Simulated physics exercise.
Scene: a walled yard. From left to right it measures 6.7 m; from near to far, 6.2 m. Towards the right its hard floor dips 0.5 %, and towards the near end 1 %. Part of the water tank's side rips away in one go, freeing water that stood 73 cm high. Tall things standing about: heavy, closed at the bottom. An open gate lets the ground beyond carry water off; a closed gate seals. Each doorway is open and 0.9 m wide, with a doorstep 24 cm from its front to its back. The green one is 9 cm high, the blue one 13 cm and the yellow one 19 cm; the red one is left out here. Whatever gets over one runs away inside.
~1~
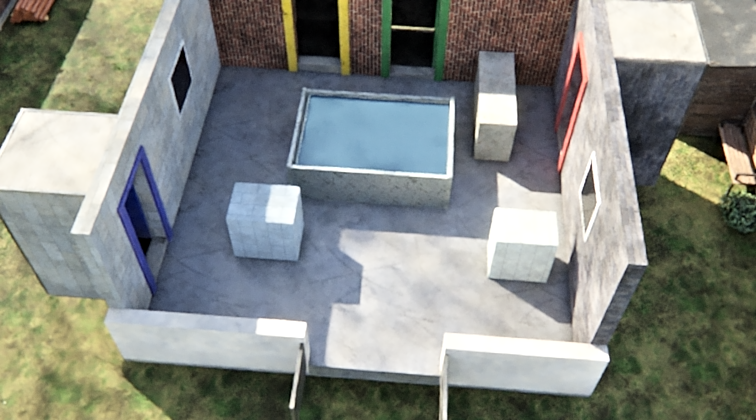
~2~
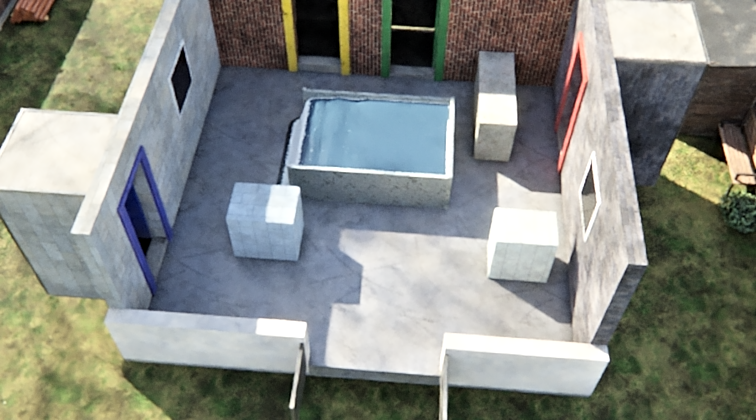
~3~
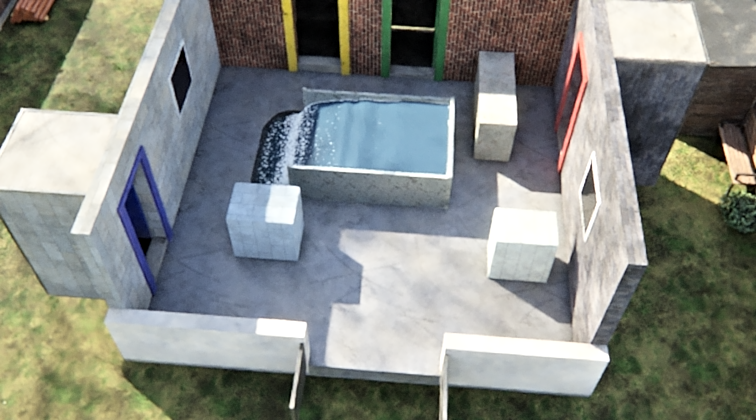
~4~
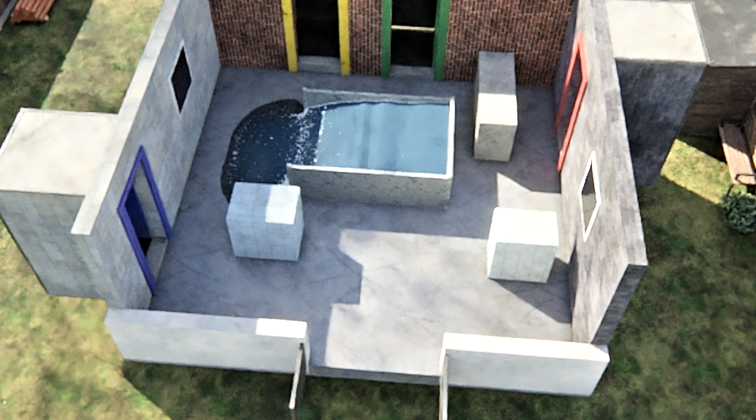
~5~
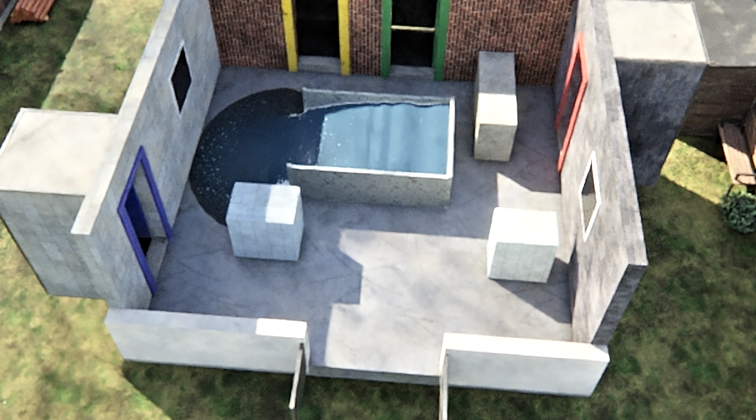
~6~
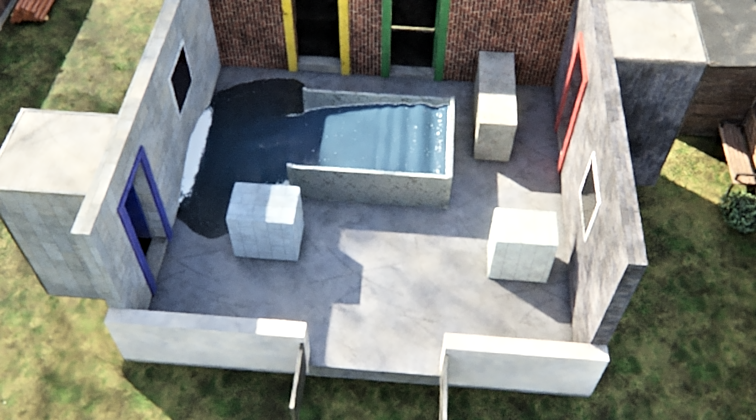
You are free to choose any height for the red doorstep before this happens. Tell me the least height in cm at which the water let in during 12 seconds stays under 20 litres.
It should be about 6 cm.
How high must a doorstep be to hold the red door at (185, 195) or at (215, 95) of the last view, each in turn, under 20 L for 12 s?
In turn: Roughly 33 cm, roughly 29 cm.
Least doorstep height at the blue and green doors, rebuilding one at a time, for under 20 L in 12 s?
You'd want some 14.5 cm at blue and some 11.0 cm at green.
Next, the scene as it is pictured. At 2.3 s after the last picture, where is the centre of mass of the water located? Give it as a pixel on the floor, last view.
My guess is close to (277, 170).
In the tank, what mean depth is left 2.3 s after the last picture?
It averages close to 21 centimetres.
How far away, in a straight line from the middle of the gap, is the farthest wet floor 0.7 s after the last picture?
The front is some 3.8 m out.
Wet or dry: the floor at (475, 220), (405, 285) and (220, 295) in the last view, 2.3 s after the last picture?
Listed order - unwetted, unwetted, soaked through.
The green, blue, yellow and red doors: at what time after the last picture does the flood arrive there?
Front arrival: Green 2.2 seconds, blue 0.4 seconds, yellow 1.0 seconds, red 4.5 seconds.
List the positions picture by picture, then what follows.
The first picture shows the water tank at (374, 135) is whole and still, 73 cm deep; the red door at (569, 111) is dry.
In the second picture, the front is at a hidden place, 0.3 m from the gap at (301, 146); 0.4 m2 of floor is wet, 73 cm left at the back.
In the third picture, water pours out at (301, 149) and has run 0.8 m, to a hidden place; about 13 cm deep outside, 73 cm at the back.
In the fourth picture, the gap is at (301, 150), the front 1.3 m out at (225, 179); the back of the water tank holds 73 cm.
In the fifth picture, the front is at (194, 172), 1.9 m from the gap at (301, 150); 4.9 m2 of floor is wet, 73 cm left at the back.
In the sixth picture, water pours out at (301, 151) and has run 2.0 m, to (178, 211); about 8 cm deep outside, 68 cm at the back; the red door at (569, 111), 4.8 m from the gap, is still 4.8 m from the nearest water.
Then, 0.7 s after the last picture water covers 25 % of the floor, deepest (48 cm) near (205, 155); it has not reached the red door.
Then, 2.3 s after the last picture water covers 45 % of the floor, deepest (40 cm) near (220, 74); it has not reached the red door.
Then, 11.3 s after the last picture water covers 100 % of the floor, deepest (14 cm) near (575, 372); 11 cm at the red door, 0 litres in over its 18 cm doorstep.
At the red door as built, the water peaked near 11 cm, 11.3 s after the last picture.
Run again over the same 12 s with other heights there, 26 litres in over 5.5 cm, 10 litres over 7.5 cm. The limit of 20 litres is kept from about 6 cm up.
